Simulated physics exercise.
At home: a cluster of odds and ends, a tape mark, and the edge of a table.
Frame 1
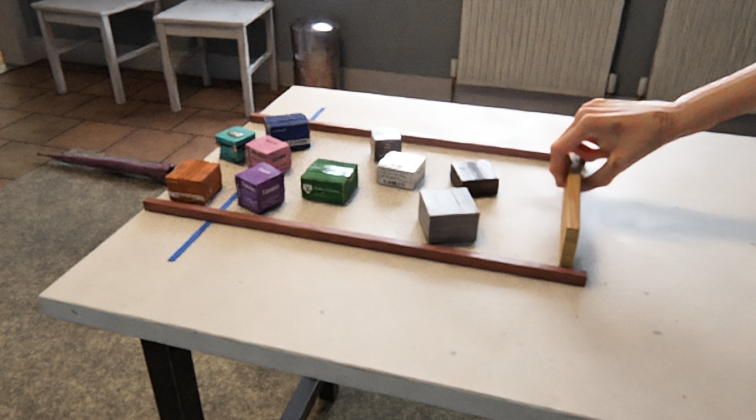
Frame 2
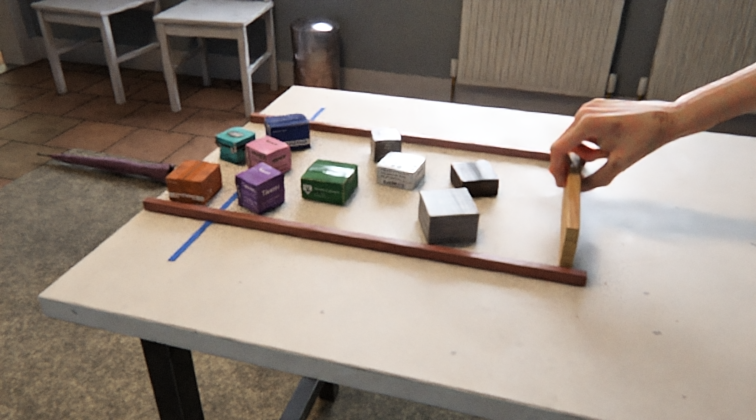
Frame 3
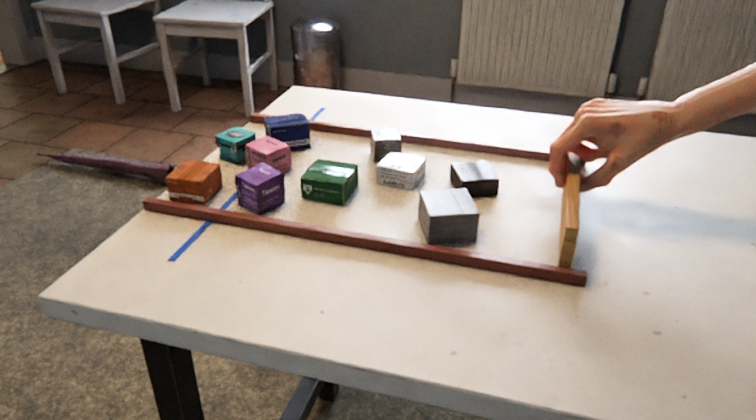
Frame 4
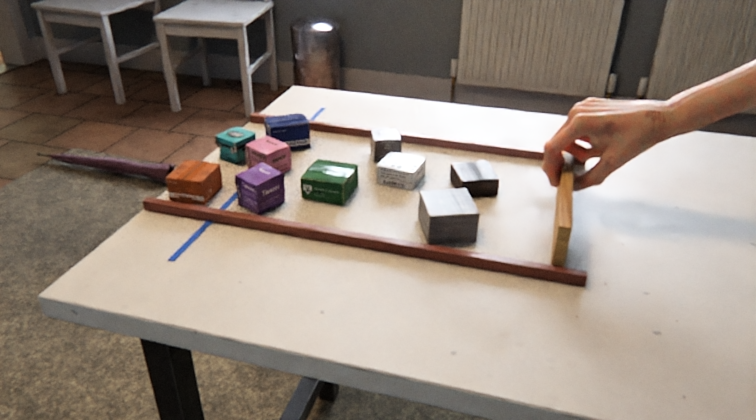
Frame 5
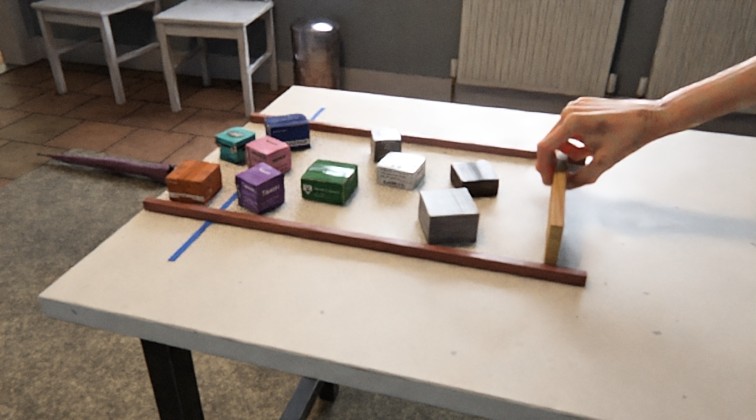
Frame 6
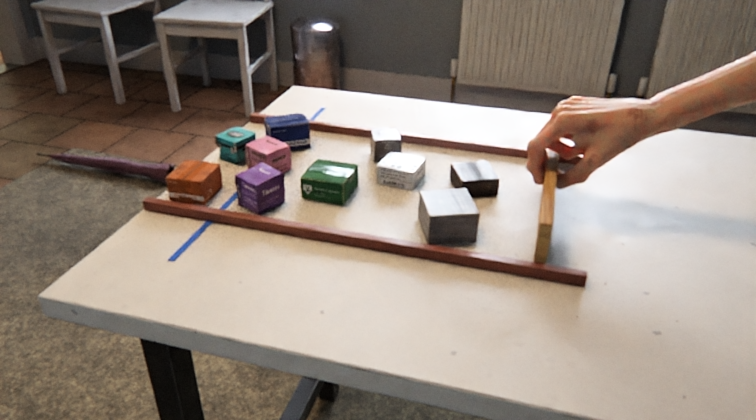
A hand holding a wooden board upright at the right end of two dark red rails keeps it nearly still at first, then slides it slightly left across the table. The small coloured boxes and grey, white and black blocks between the rails, near a strip of blue tape, stay in place.
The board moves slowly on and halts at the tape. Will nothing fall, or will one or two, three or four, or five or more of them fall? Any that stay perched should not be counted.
So in the end, three or four bits get shoved clean off.
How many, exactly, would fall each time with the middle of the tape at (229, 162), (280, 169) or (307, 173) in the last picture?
7, 3, 1.
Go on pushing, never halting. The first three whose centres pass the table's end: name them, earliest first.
Order, earliest first: Turquoise case, pink box, orange box.
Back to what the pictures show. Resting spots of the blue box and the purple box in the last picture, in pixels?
Final positions - blue box around (245, 124), purple box around (173, 178).
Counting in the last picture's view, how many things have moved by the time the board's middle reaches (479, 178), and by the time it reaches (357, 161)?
First 2, then 6.
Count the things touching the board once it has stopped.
In total, 3.
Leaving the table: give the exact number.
In all, 3 of them.
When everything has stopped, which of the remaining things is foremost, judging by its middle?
Nearest once everything settles: Green box.
Early on, none off yet; turquoise case at rest near (237, 145); orange box at rest near (195, 182); blue box at rest near (288, 132).
Finally, the number that fall off is three or four; lost, pink box, orange box and turquoise case.
